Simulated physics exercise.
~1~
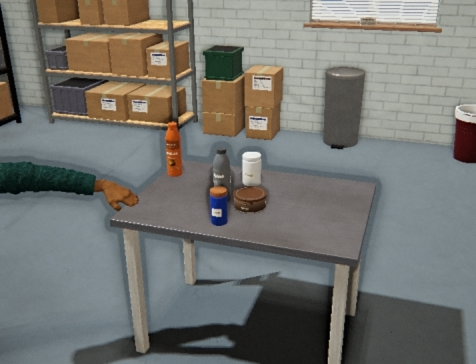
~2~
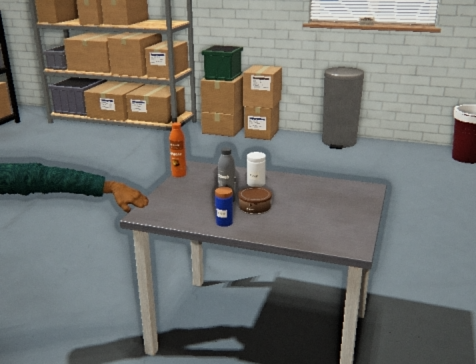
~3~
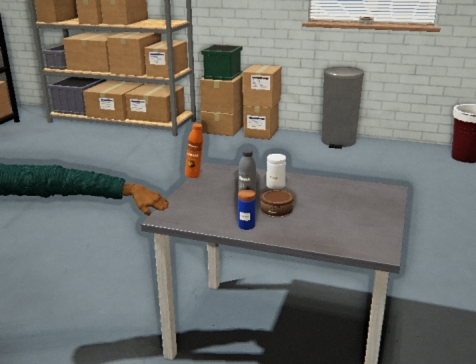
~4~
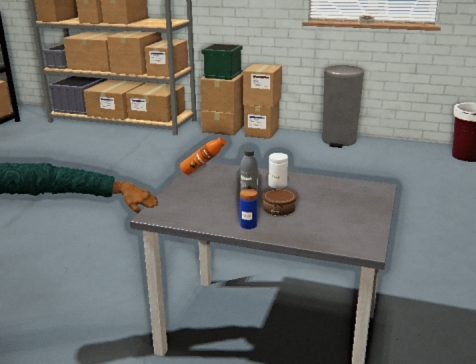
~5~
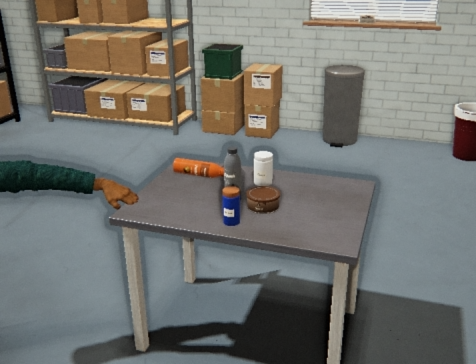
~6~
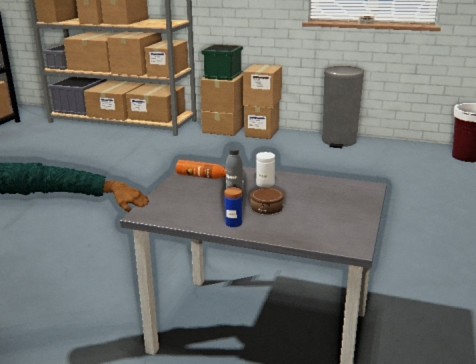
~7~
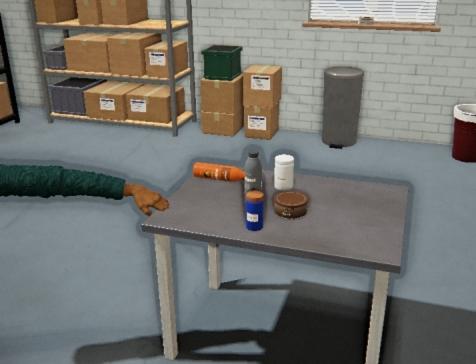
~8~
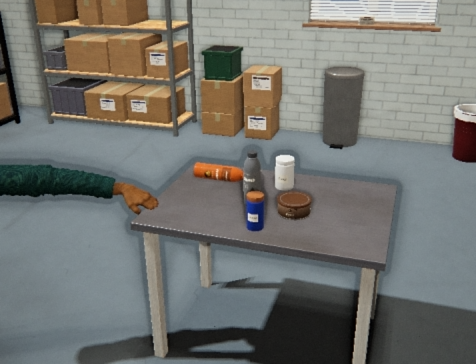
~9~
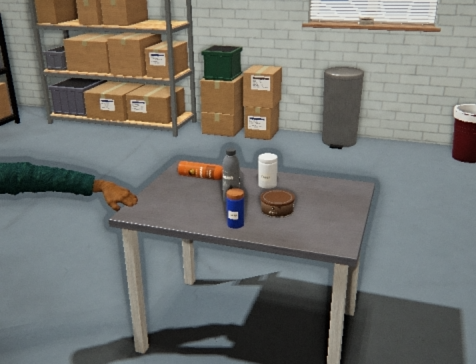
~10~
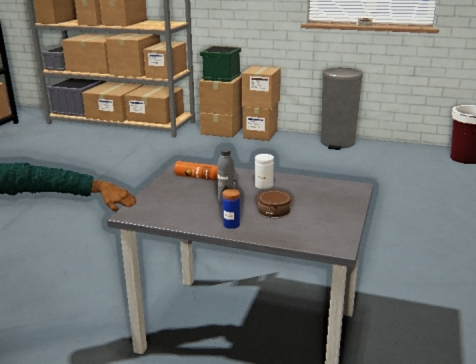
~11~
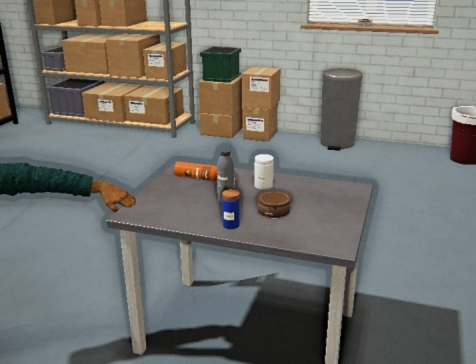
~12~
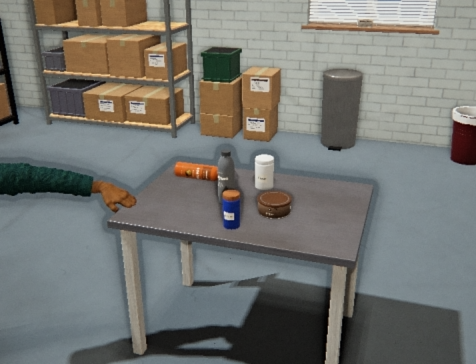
A green-sleeved arm reaches in from the left, its gloved hand at the edge of a small grey table in a storeroom, seen from slightly above by a gently swaying camera. On top stand an orange bottle at the back left, grey and blue containers, a white jar and a low brown tub. The table shifts right, and the orange bottle tilts, then topples onto its side as the table moves back left. The table slides right and left once more, the other items staying upright but shifting slightly. Finally everything rests, the orange bottle lying on the tabletop.
